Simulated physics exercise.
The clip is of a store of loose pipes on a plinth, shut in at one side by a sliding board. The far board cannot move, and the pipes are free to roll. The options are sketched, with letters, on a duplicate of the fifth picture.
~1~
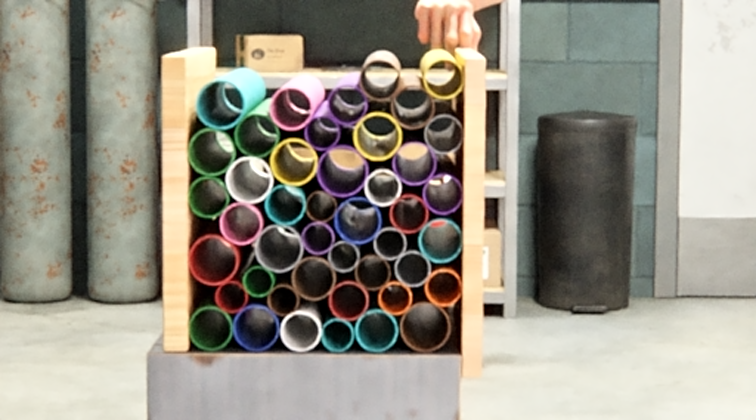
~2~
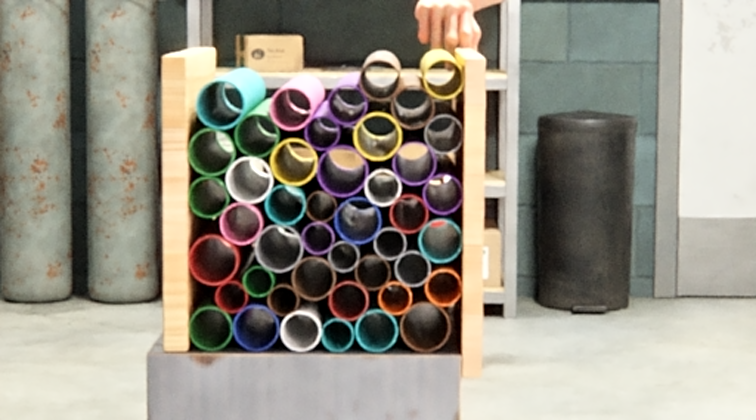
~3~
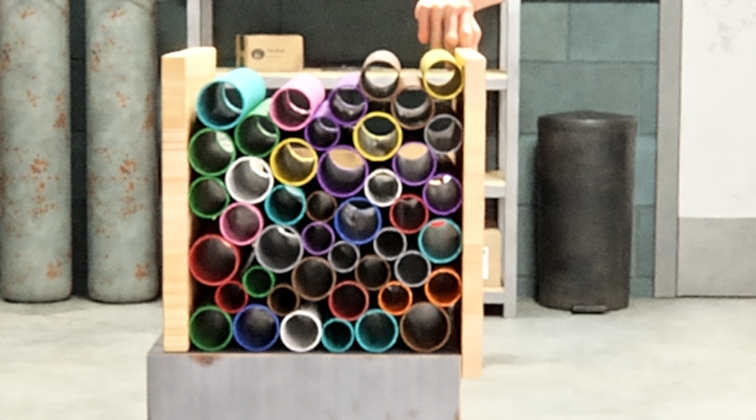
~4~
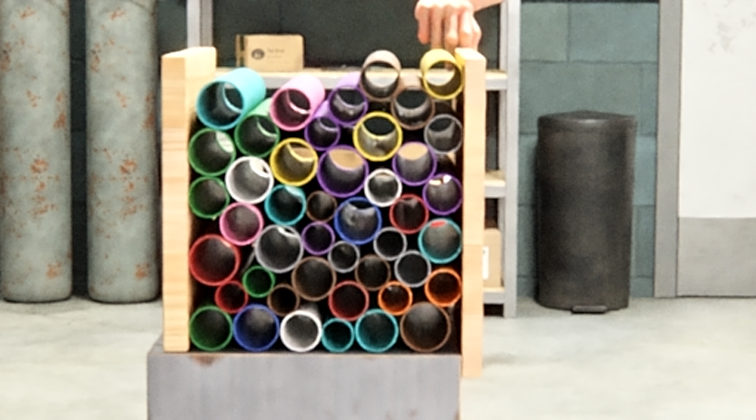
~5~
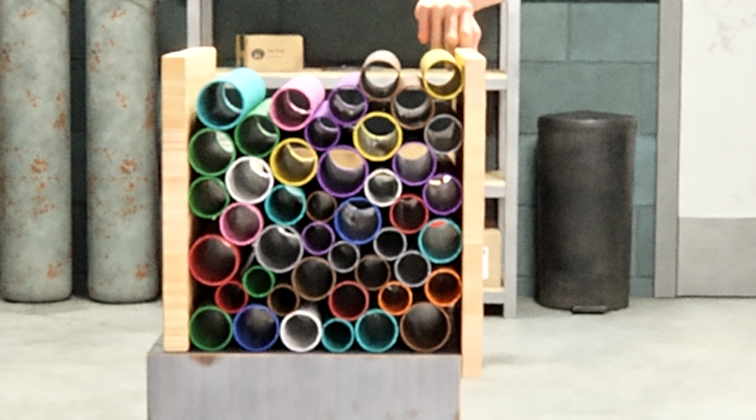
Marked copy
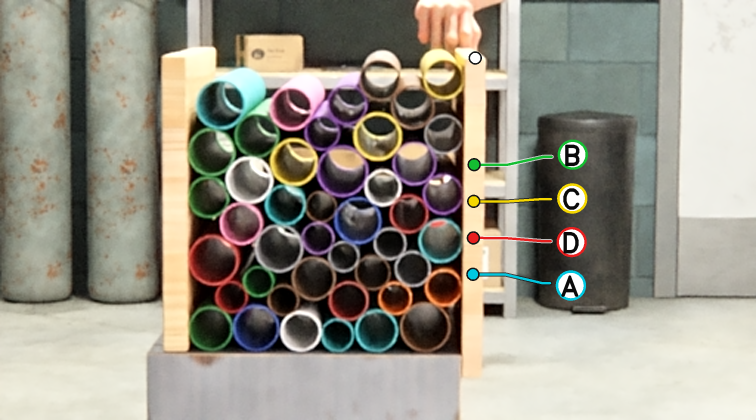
Nothing visibly moves, neither the camera nor the stack of loose pipes, which faces the viewer end-on atop a grey plinth in a workshop-like room. Red, green, blue, purple, yellow, brown and white rims crowd between two upright wooden boards, with turquoise and pink ones at upper left. A hand stays still above the right board, before shelves, with mottled cylinders left and a black bin right.
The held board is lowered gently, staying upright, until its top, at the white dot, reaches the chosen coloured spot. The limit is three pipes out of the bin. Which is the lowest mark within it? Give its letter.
Lower it to B and no more.
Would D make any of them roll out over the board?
Yes.
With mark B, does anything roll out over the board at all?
Yes.
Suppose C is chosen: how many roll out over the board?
The count is four.
On the copy, A at (473, 275); B at (474, 165); C at (473, 201); D at (473, 238); the white dot at (475, 58).
On B. First, top of the board (464, 112).
Then, top of the board (464, 164).
Finally, top of the board (464, 164), one out over the board.
By contrast, A more than three out over the board; C four out over the board; D more than three out over the board.
